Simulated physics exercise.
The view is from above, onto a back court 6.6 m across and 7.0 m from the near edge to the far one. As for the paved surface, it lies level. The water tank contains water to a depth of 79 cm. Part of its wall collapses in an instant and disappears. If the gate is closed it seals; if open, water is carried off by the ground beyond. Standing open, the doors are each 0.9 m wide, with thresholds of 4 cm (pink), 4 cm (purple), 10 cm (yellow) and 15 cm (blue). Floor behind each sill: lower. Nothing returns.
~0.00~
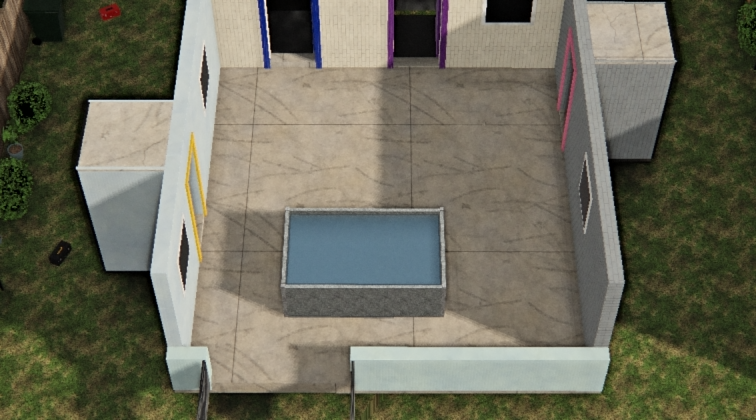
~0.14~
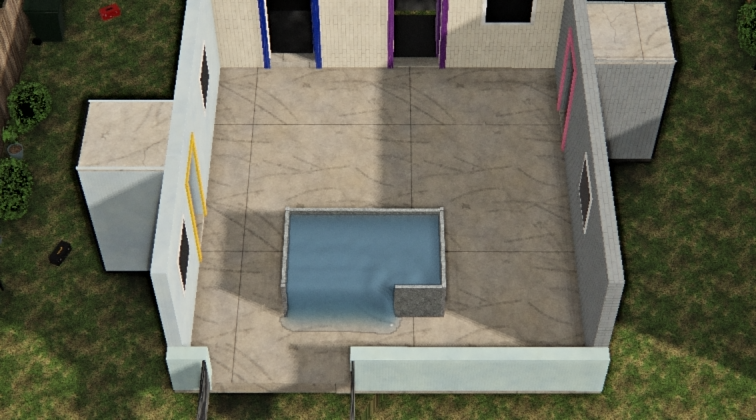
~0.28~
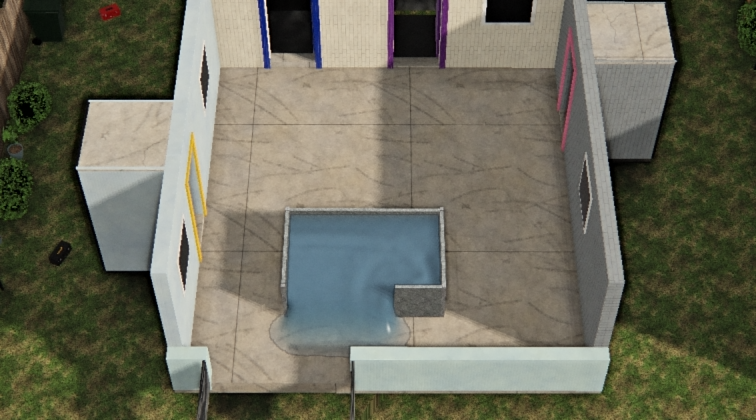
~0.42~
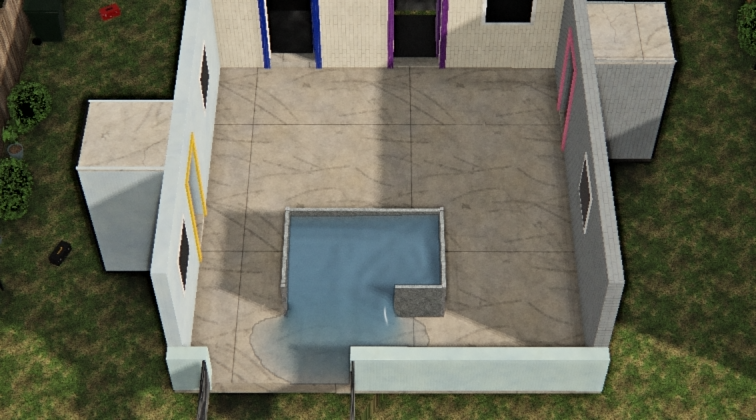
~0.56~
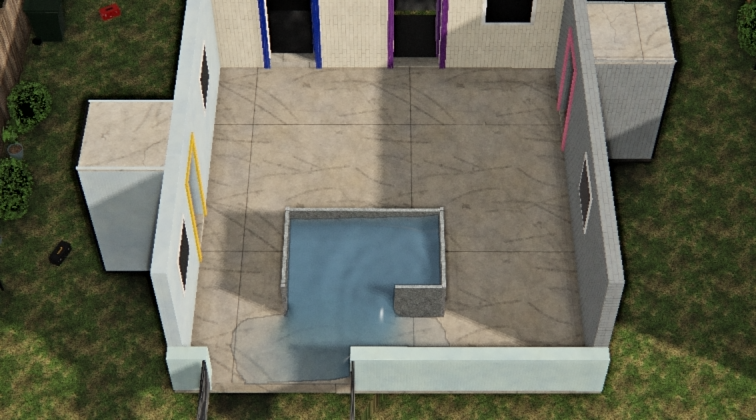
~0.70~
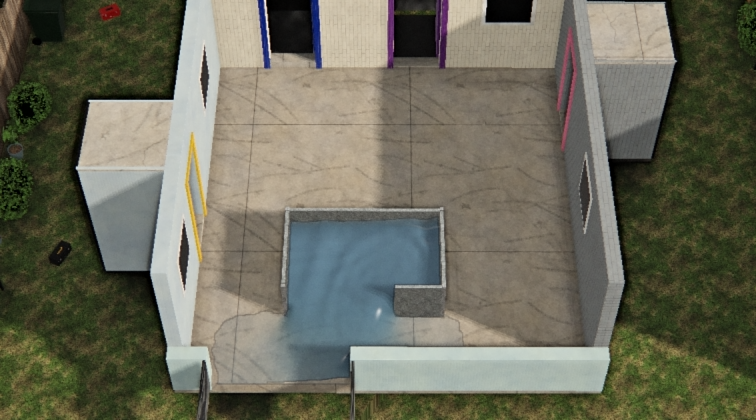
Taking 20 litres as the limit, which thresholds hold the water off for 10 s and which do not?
One by one: The pink door will see an amount within the limit come in; the purple door will see an amount within the limit come in; the yellow door will see an amount within the limit come in; the blue door will see an amount within the limit come in.
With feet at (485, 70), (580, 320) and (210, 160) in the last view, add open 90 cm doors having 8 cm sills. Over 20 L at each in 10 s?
In sequence the answers are less than that, more than that and less than that.
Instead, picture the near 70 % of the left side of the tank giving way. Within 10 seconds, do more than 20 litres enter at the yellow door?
So, yellow door: Out of bounds.
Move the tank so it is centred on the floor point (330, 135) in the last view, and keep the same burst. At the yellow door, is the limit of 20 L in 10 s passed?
Lab note: Yellow door, limit broken.
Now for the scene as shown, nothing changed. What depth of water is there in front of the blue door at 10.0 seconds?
Looks like about 2.0 cm at that spot.
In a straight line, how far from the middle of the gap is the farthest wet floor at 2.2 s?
About 4.2 m.
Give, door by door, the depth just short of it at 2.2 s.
Depth readings (cm): Pink = 0; purple = 0; yellow = 0; blue = 0.
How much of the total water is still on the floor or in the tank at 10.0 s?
About 34 percent of the water remains.
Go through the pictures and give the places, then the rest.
The water tank at (364, 250) is whole and still, 79 cm deep, in the first picture.
The front is at (283, 318), 1.0 m from the gap at (341, 306); 0.5 m2 of floor is under water; 79 cm left at the back of the water tank, in the second picture.
The front is at (275, 333), 1.2 m from the gap at (341, 306); 1.5 m2 of floor is under water; 76 cm left at the back of the water tank, in the third picture.
The front is at a hidden place, 1.6 m from the gap at (341, 307); 3.0 m2 of floor is under water; 70 cm left at the back of the water tank, in the fourth picture.
Water pours out at (341, 308) and has run 2.0 m, to a hidden place; typically 13 cm deep outside, 68 cm at the water tank's back, in the fifth picture.
Water pours out at (341, 307) and has run 2.3 m, to a hidden place; typically 13 cm deep outside, 64 cm at the water tank's back, in the sixth picture.
After 1.4 s water covers 15 % of the floor and is deepest (48 cm) near (363, 361); pink door not reached, purple door not reached, yellow door not reached, blue door not reached.
After 2.2 s water covers 20 % of the floor and is deepest (30 cm) near (353, 361); pink door not reached, purple door not reached, yellow door not reached, blue door not reached.
After 3.5 s water covers 30 % of the floor and is deepest (22 cm) near (363, 361); pink door not reached, purple door not reached, yellow door not reached, blue door not reached.
After 6.0 s water covers 50 % of the floor and is deepest (10 cm) near (363, 370); pink door 3 cm at the sill, 0 L in, purple door not reached, yellow door 1 cm at the sill, 0 L in, blue door not reached.
After 10.0 s water covers 70 % of the floor and is deepest (5 cm) near (363, 361); pink door 3 cm at the sill, 0 L in, purple door 4 cm at the sill, 0 L in, yellow door 1 cm at the sill, 0 L in, blue door 2 cm at the sill, 0 L in.
